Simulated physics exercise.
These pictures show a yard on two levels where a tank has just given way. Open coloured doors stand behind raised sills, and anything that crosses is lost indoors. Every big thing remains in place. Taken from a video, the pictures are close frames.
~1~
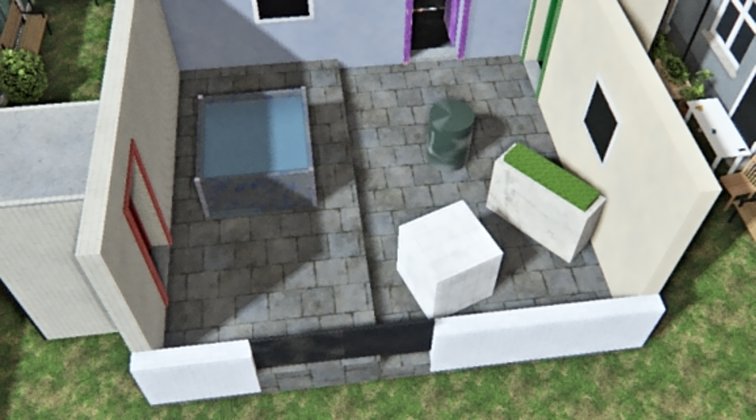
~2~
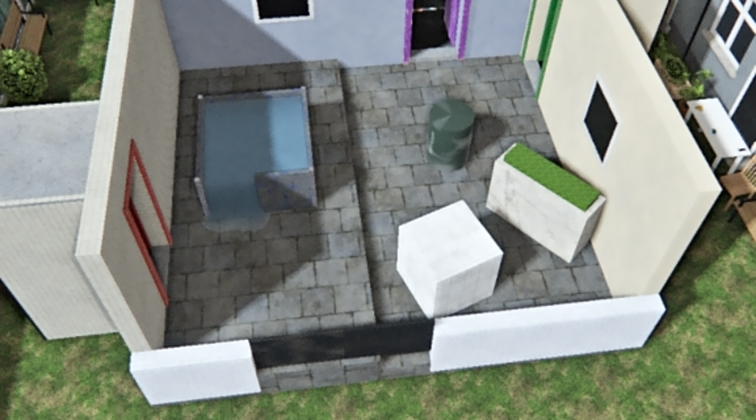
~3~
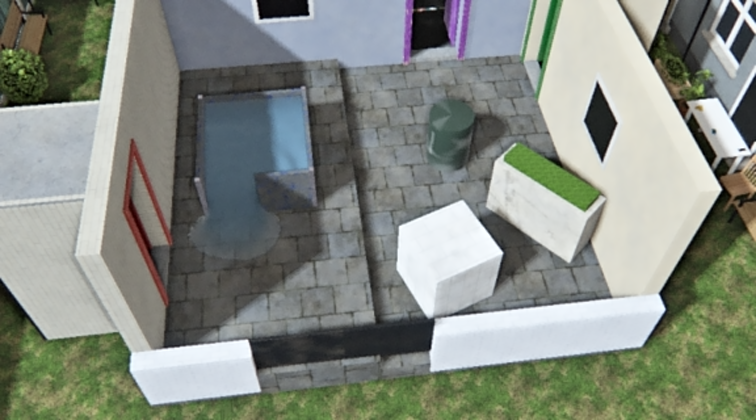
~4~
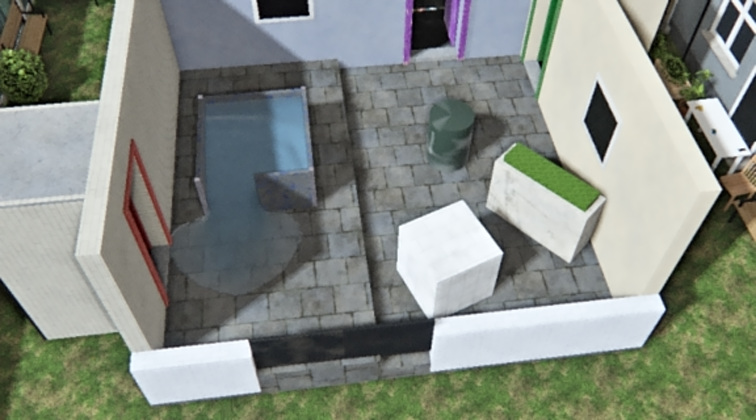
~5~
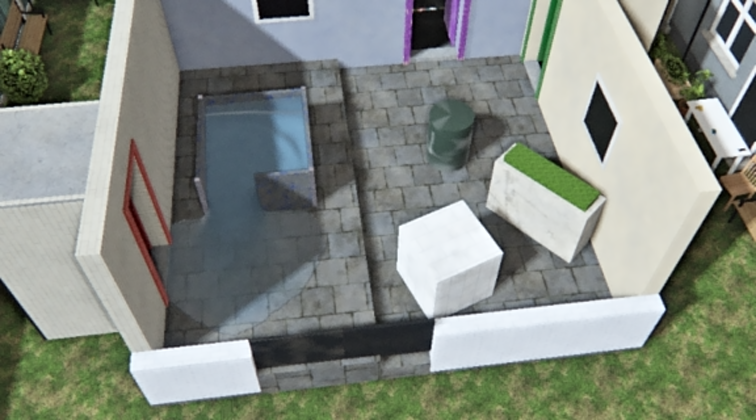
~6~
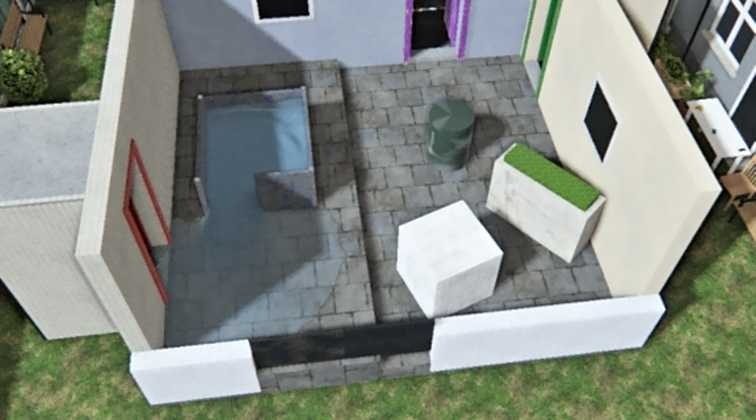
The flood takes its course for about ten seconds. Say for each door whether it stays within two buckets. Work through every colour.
One by one: I expect the green door to stop at two buckets or less; I expect the purple door to stop at two buckets or less; I expect the red door to go past two buckets.
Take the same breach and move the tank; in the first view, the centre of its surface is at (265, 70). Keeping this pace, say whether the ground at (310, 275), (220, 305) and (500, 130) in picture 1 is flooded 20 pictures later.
I'd say swamped for the first, swamped for the second and still dry for the third.
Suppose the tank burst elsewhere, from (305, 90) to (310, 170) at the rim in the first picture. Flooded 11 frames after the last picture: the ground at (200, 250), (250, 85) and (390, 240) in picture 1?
In turn: Clear, free of water, wet.
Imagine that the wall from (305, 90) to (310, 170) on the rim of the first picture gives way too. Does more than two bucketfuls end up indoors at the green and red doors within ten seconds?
Well, the green door gets more, but the red door gets less.
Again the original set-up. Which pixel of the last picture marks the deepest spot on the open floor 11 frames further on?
Check close to (163, 368).
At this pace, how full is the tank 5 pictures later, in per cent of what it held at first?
About 64 %.
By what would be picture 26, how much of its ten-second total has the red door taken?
I make it 55 per cent.
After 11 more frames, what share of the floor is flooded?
It comes to 25 per cent.
A moment on, water covers 20 % of the floor; the green door not reached, the purple door not reached, the red door over two buckets in.
Next, water covers 25 % of the floor; the green door not reached, the purple door not reached, the red door far over two buckets in.
Then, water covers 35 % of the floor; the green door not reached, the purple door not reached, the red door far over two buckets in.
Later, water covers 60 % of the floor; the green door not reached, the purple door not reached, the red door far over two buckets in.
In the end, water covers 75 % of the floor; the green door wet at the sill, nothing in, the purple door wet at the sill, nothing in, the red door far over two buckets in.
